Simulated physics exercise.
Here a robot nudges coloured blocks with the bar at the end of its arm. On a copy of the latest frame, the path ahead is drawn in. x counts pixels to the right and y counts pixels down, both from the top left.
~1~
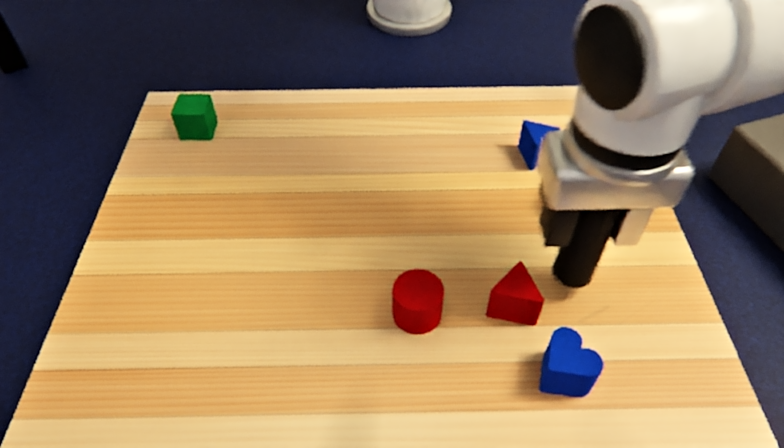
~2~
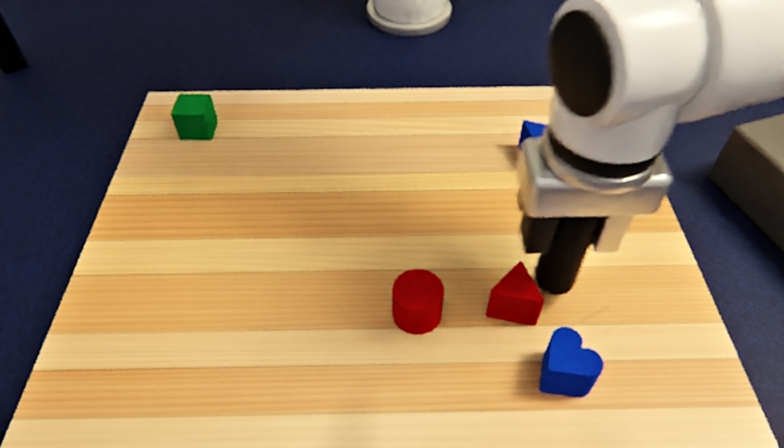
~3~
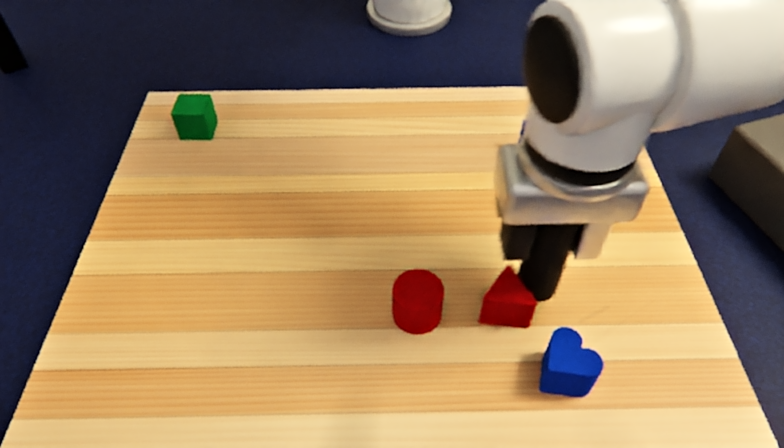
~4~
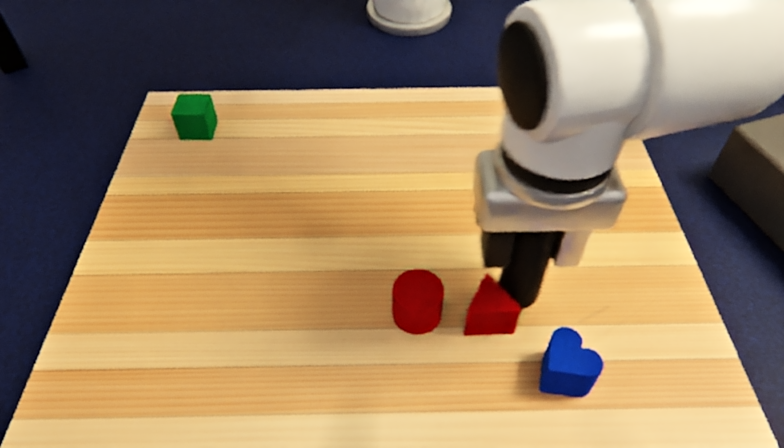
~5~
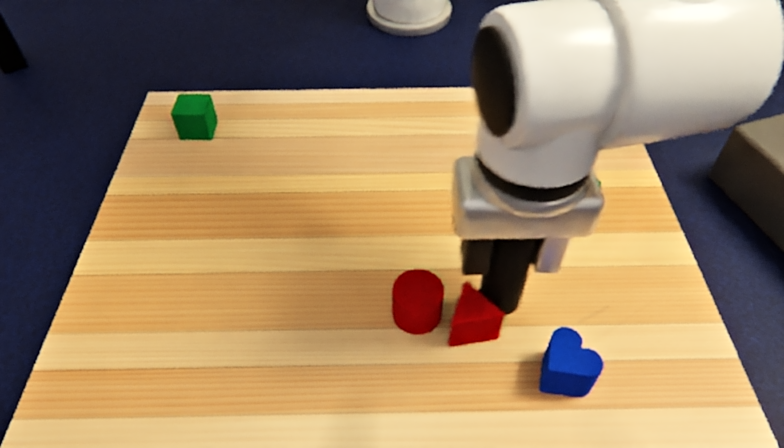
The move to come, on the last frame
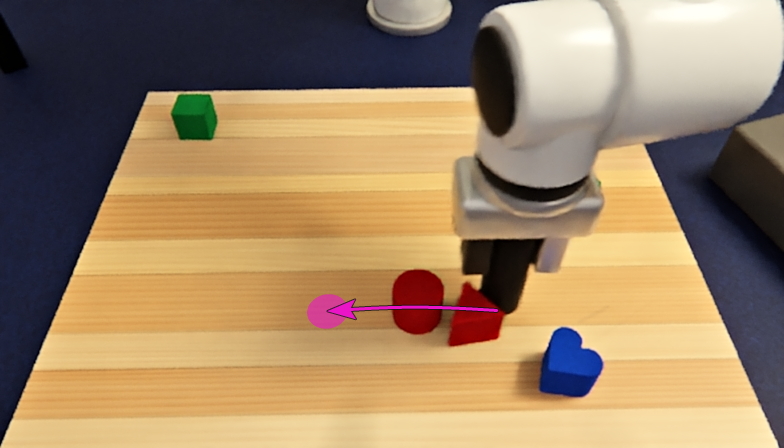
A robot arm with a dark bar at its end moves left over a wooden board toward a red triangular block. The bar meets the block and pushes it a short way left and slightly nearer the viewer, close beside the red cylinder, while the blue heart and green cube stay still.
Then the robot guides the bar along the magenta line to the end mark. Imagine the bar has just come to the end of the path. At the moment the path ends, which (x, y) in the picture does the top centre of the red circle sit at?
It will end up at (283, 312).
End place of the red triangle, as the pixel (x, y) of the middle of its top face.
The red triangle ends near (447, 323).
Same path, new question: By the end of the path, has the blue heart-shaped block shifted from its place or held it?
At the end, its place is the same.
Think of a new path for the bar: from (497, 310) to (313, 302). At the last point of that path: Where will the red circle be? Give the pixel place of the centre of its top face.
The top centre is at (277, 311).
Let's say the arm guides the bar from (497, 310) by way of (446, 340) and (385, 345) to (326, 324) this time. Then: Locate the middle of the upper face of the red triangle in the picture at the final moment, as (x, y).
Its top middle: (386, 360).
Drawn move, from (497, 310) via (412, 307), ending at (327, 311).
What follows on the original path. One third of the way, bar at (441, 296); red circle at (396, 291); red triangle at (448, 323), turned 20° anticlockwise.
Two thirds of the way, bar at (383, 296); red circle at (338, 298); red triangle at (447, 323), turned 25° anticlockwise.
At the end, bar at (326, 299); red circle at (283, 312); red triangle at (447, 323), turned 25° anticlockwise; blue heart-shaped block still.
